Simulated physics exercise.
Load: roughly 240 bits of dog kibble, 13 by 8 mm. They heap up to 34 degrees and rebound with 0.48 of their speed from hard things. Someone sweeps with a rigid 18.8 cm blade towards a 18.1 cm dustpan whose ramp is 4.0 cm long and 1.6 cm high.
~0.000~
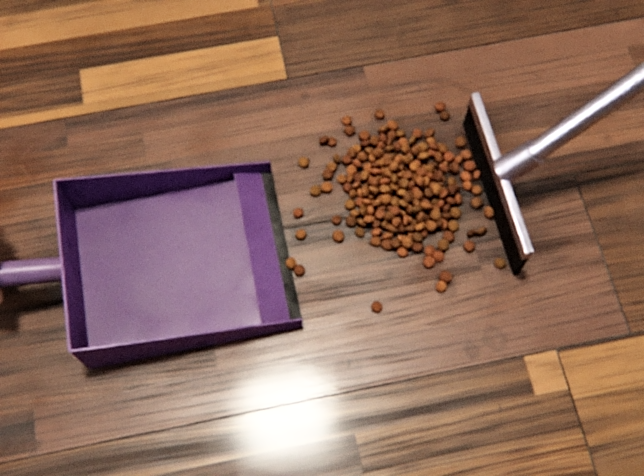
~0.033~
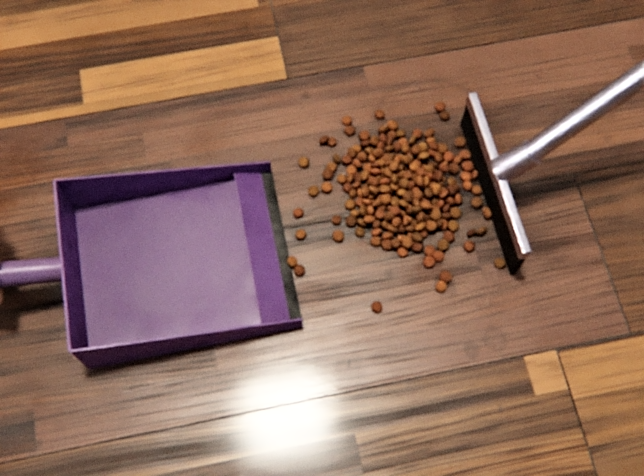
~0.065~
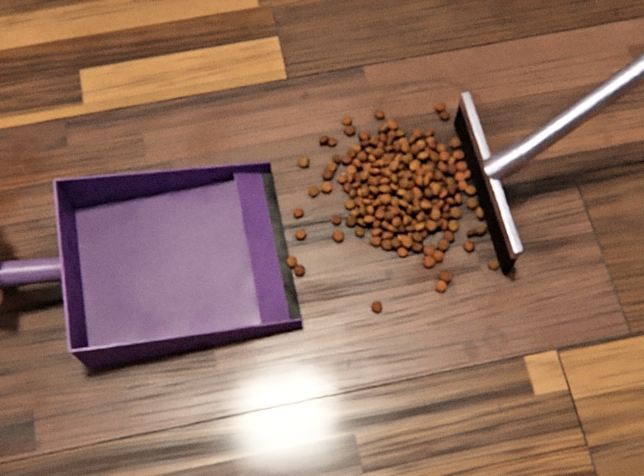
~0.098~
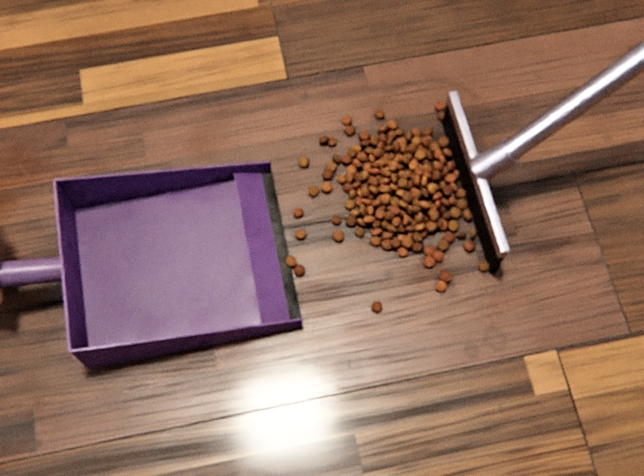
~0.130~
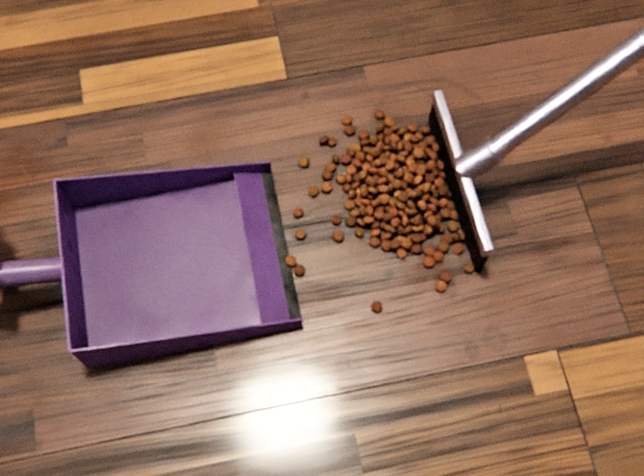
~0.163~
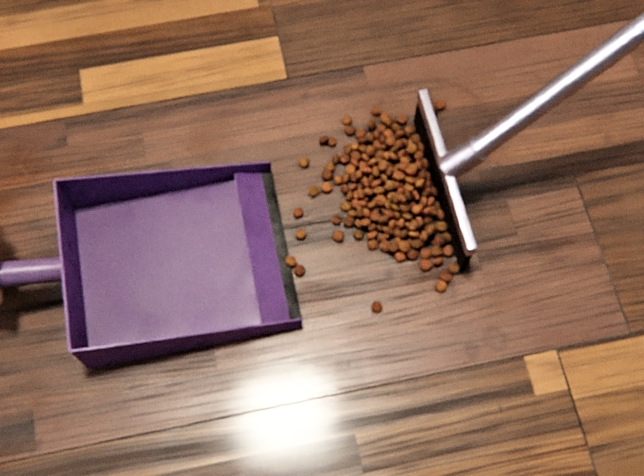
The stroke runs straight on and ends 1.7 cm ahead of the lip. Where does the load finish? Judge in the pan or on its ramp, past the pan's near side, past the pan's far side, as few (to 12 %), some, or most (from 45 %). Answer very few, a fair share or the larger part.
In the pan or on its ramp: A fair share; past the pan's near side: Very few; past the pan's far side: A fair share.
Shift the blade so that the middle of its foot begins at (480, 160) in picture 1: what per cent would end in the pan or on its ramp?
Some 20 per cent.
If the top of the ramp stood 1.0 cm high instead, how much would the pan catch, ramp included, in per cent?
In that case some 35 per cent.
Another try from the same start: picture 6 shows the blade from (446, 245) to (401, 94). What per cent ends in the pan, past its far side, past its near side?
Pan 35, far 35, near 0.
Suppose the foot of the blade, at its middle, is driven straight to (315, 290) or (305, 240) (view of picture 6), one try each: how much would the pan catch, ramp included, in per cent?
Some 35 and 45 per cent.
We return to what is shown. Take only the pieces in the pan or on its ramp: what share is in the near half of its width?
About 20 per cent.
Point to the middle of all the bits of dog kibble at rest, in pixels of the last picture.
At about (271, 200).
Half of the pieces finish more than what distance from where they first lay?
Some 14 cm.
Then, at 0.33 s, middle of the blade 10 cm from the lip; 0 % over the lip, far side 25 %, near side 0 %.
After 0.45 s, middle of the blade 4 cm from the lip; 15 % over the lip, far side 30 %, near side 0 %.
After 0.69 s, middle of the blade 2 cm from the lip; 35 % over the lip, far side 30 %, near side 0 %.
By 1.1 s all is still; pan 35 %, near side 0 %, far side 30 %, in front of the lip or behind the blade 35 %.
